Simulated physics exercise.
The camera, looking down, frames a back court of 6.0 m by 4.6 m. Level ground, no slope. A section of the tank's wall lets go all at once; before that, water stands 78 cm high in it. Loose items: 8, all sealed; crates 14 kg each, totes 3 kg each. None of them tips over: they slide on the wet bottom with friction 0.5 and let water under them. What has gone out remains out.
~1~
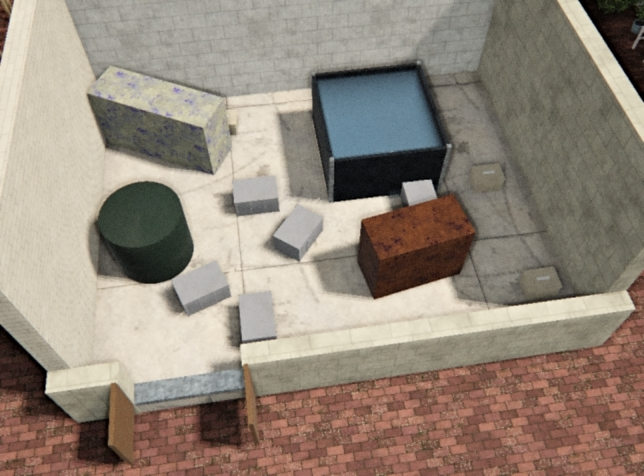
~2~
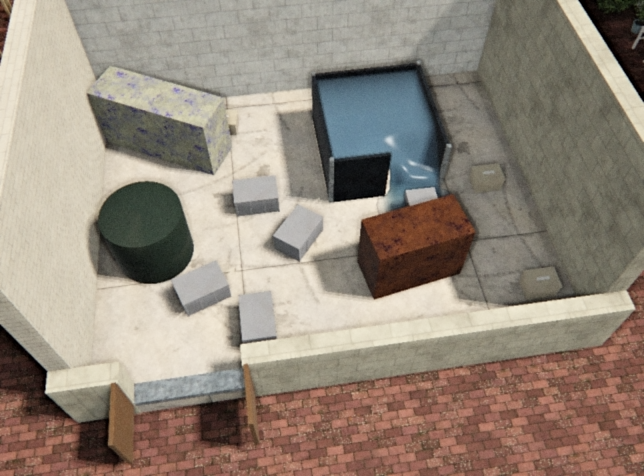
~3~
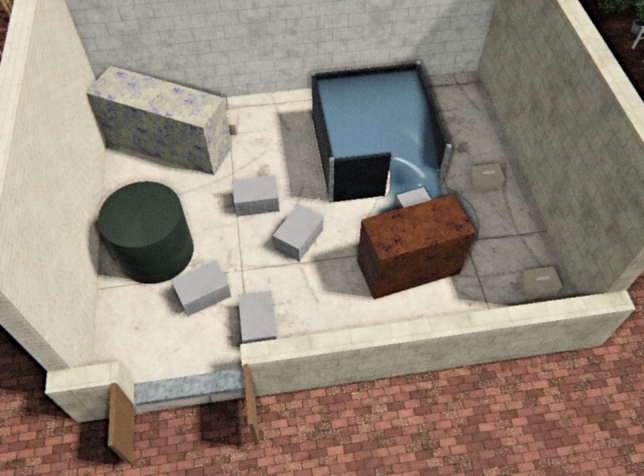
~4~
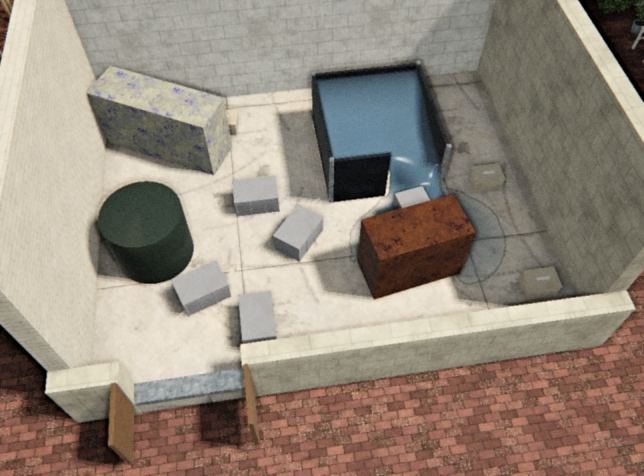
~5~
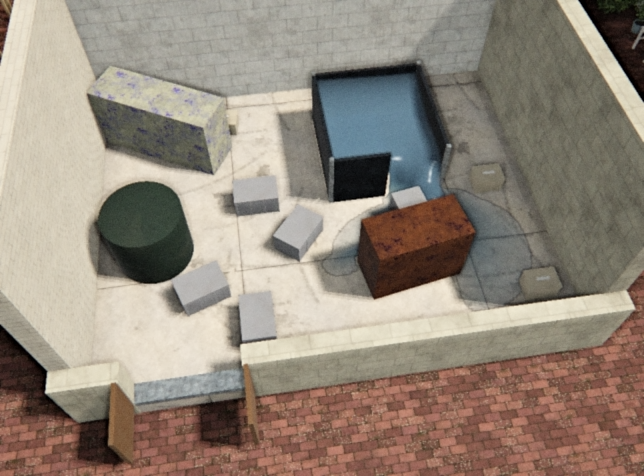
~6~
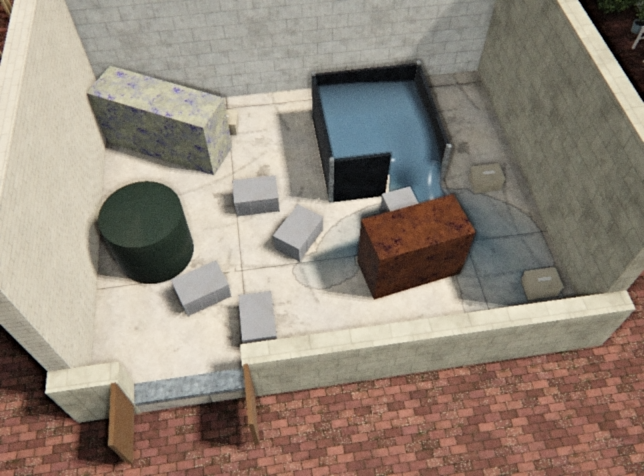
Water pours from a gap in the tank's front wall and spreads around the brown block.
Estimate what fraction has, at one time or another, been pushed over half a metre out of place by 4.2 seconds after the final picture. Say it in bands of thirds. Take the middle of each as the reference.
Expect the moved ones to number two thirds or more.
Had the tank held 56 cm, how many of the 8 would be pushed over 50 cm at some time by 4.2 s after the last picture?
You'd get 7 in that case.
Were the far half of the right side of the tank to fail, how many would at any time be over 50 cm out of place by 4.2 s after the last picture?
Result: 4.
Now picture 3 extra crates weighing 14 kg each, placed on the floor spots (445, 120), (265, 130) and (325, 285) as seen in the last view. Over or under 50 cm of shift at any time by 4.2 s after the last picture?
Respectively: Doesn't reach it; doesn't reach it; tops it.
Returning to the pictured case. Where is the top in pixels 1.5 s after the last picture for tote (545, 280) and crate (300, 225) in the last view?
First near (452, 311), second near (209, 197).
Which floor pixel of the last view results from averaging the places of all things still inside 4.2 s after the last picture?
Somewhere near (202, 217).
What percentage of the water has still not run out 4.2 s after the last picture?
I'd say some 96 percent hasn't gone yet.
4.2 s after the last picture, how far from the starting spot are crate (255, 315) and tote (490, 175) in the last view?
140 cm and 100 cm.
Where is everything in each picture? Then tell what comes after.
A crate at (422, 198), on the bottom; a tote at (543, 279), on the bottom; 2.4 m2 under water; 0 of 8 have shifted, in the first picture.
A crate at (425, 206), on the bottom, 14 cm from its start; a tote at (543, 279) rests on the ground; water covers 2.9 m2; 1 of 8 have shifted, in the second picture.
A crate at (420, 208), on the bottom, 20 cm from its start; a tote at (543, 279), on the bottom; 3.7 m2 under water; 1 of 8 have shifted, in the third picture.
A crate at (418, 207) rests on the ground, 24 cm from its start; a tote at (543, 279) rests on the ground; water covers 4.3 m2; 1 of 8 have shifted, in the fourth picture.
A crate at (414, 207) floats, 28 cm from its start; a tote at (543, 279) rests on the ground; 5.2 m2 under water; 1 of 8 have shifted, in the fifth picture.
A crate at (405, 208), afloat, 38 cm from its start; a tote at (544, 279), on the bottom; water covers 6.1 m2; 1 of 8 have shifted, in the sixth picture.
Then, 0.4 s after the last picture 1 of 8 are over 50 cm from their spots; 1 afloat.
Then, 1.5 s after the last picture 5 of 8 are over 50 cm from their spots; 2 afloat.
Then, 2.8 s after the last picture 6 of 8 are over 50 cm from their spots; 3 afloat.
Then, 4.2 s after the last picture 7 of 8 are over 50 cm from their spots, and 7 have been at some point; 5 afloat.
